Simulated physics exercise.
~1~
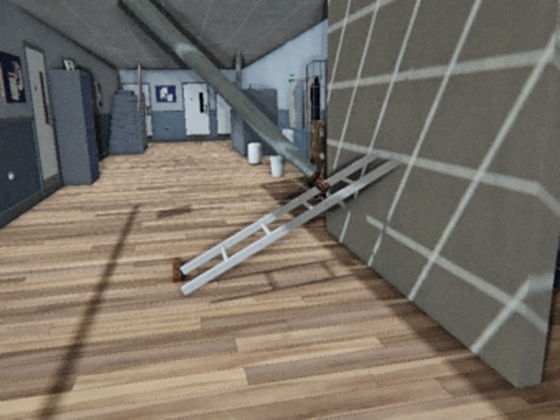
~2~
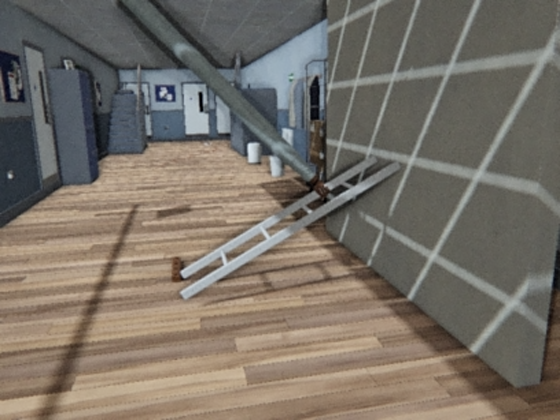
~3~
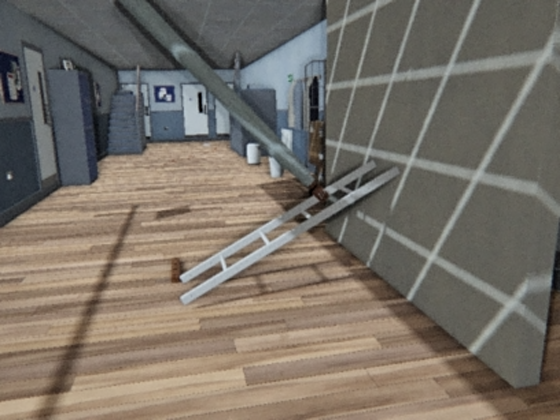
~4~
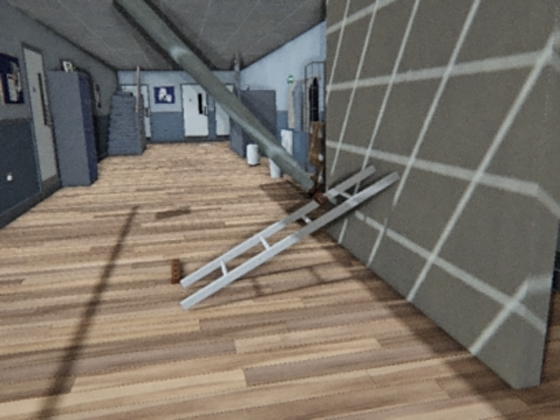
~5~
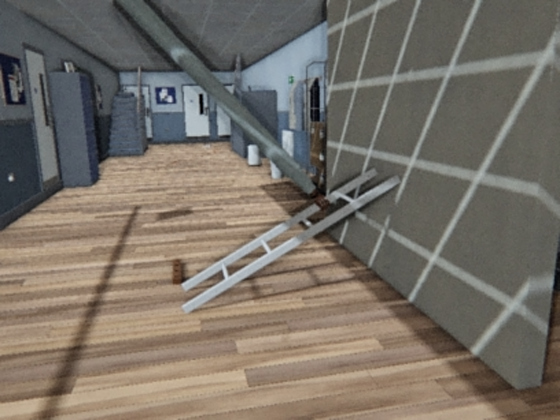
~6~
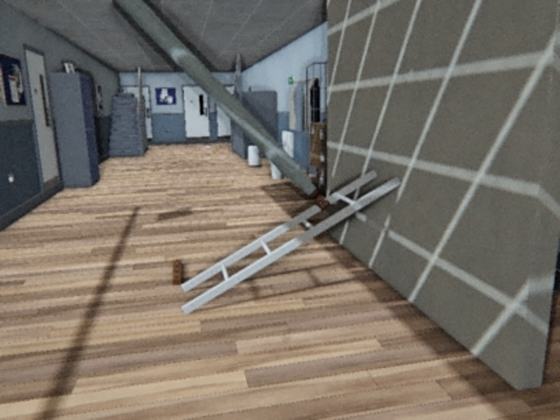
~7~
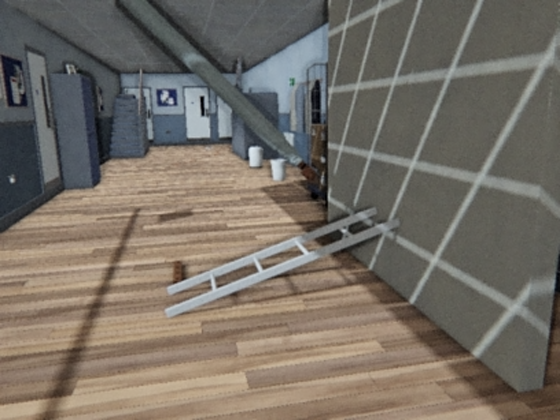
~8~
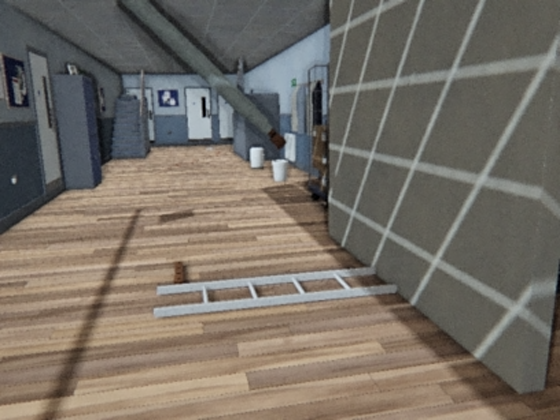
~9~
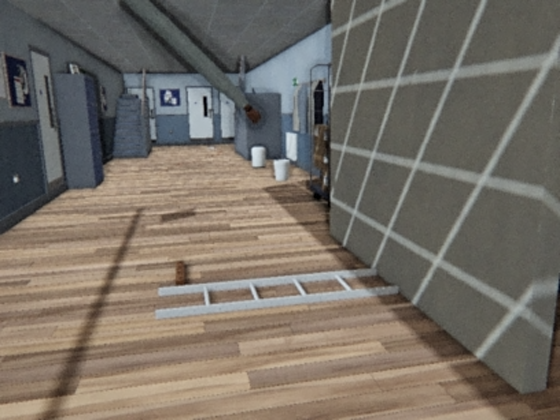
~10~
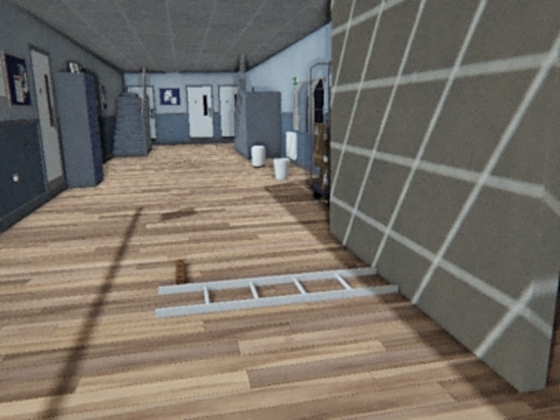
In a long room, a white ladder leaning on a wall slides down and lies flat.
